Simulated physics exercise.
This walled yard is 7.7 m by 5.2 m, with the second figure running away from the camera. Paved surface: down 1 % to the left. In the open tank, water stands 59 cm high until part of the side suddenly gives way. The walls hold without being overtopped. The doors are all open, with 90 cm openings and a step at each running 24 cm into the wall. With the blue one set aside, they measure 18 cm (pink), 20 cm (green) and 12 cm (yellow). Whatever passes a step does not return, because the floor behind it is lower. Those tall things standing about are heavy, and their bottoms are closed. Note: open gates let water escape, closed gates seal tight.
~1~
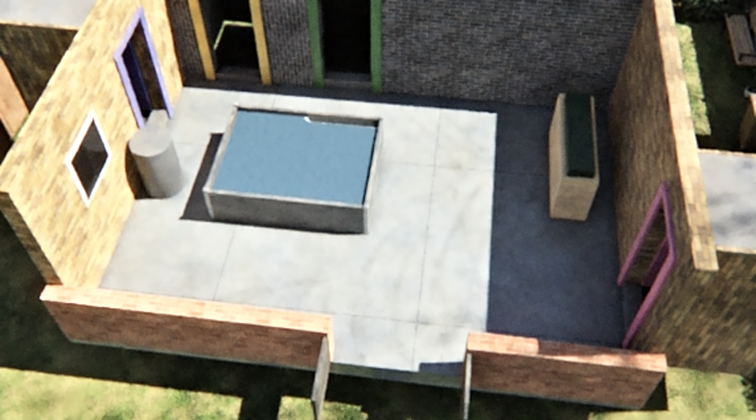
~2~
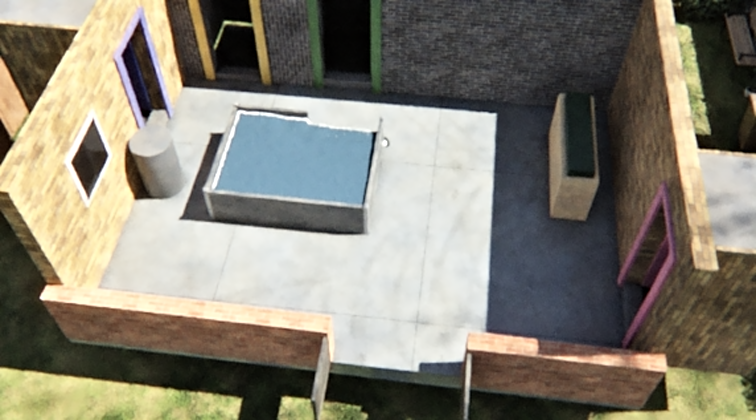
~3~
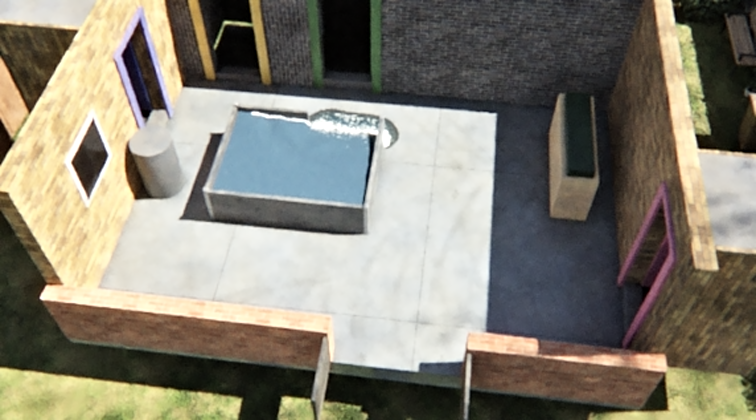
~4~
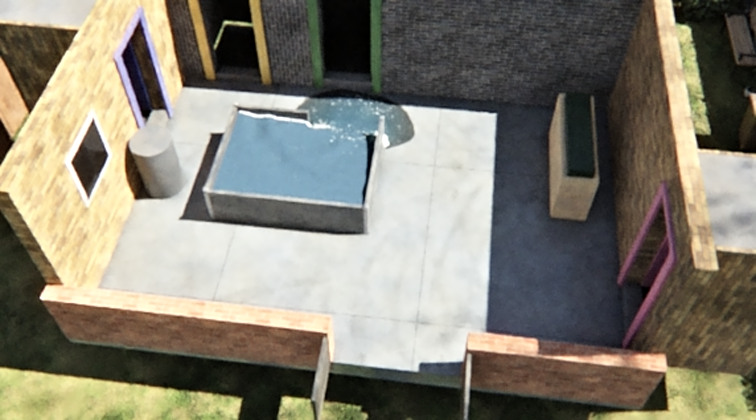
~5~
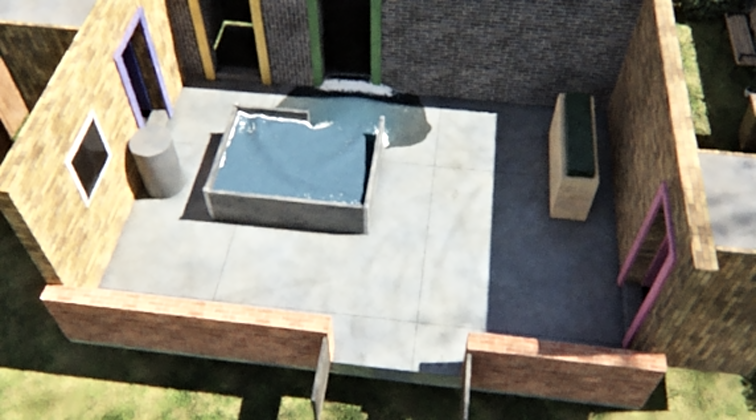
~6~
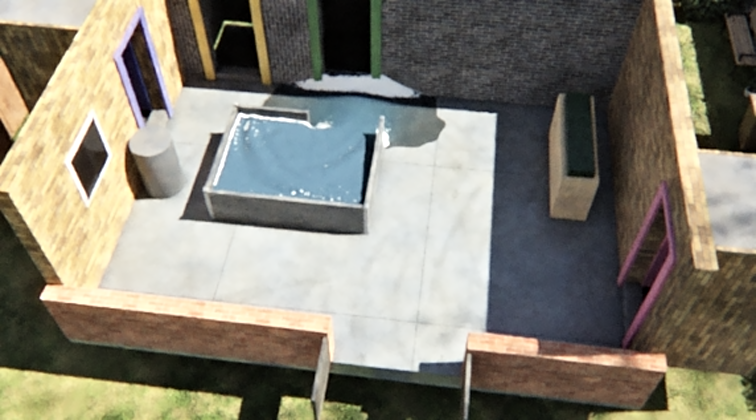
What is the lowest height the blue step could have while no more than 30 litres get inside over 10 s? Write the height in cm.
11.5 cm.
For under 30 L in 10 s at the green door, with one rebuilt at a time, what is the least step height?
Green: Roughly 34 cm.
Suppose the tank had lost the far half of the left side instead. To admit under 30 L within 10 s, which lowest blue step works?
If so: Around 35 cm.
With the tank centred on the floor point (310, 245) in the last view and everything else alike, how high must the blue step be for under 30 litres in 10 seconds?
Near 11.5 cm.
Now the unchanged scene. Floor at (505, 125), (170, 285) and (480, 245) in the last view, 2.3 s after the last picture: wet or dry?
One by one: Drenched, clear, clear.
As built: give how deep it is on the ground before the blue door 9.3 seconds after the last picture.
Depth: Near 12.5 cm.
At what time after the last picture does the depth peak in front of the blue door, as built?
Some 5.0 s, more or less.
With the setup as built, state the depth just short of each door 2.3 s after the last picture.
Yellow door 6 cm, green door 28 cm, pink door 0 cm, blue door 14 cm.
Then, 0.7 s after the last picture water covers 15 % of the floor, deepest (40 cm) near (368, 97); it has not reached the blue door.
Then, 2.3 s after the last picture water covers 35 % of the floor, deepest (28 cm) near (358, 96); 14 cm at the blue door, 0 litres in over its 21 cm step.
Then, 9.3 s after the last picture water covers 95 % of the floor, deepest (13 cm) near (149, 169); 13 cm at the blue door, 0 litres in over its 21 cm step.
At the blue door as built, the water peaked near 18 cm, 4.9 s after the last picture.
With a step of 10.5 cm, 46 litres would have come in within the 10 s; with 14.5 cm, 8 litres. So under 30 litres takes about 11.5 cm.
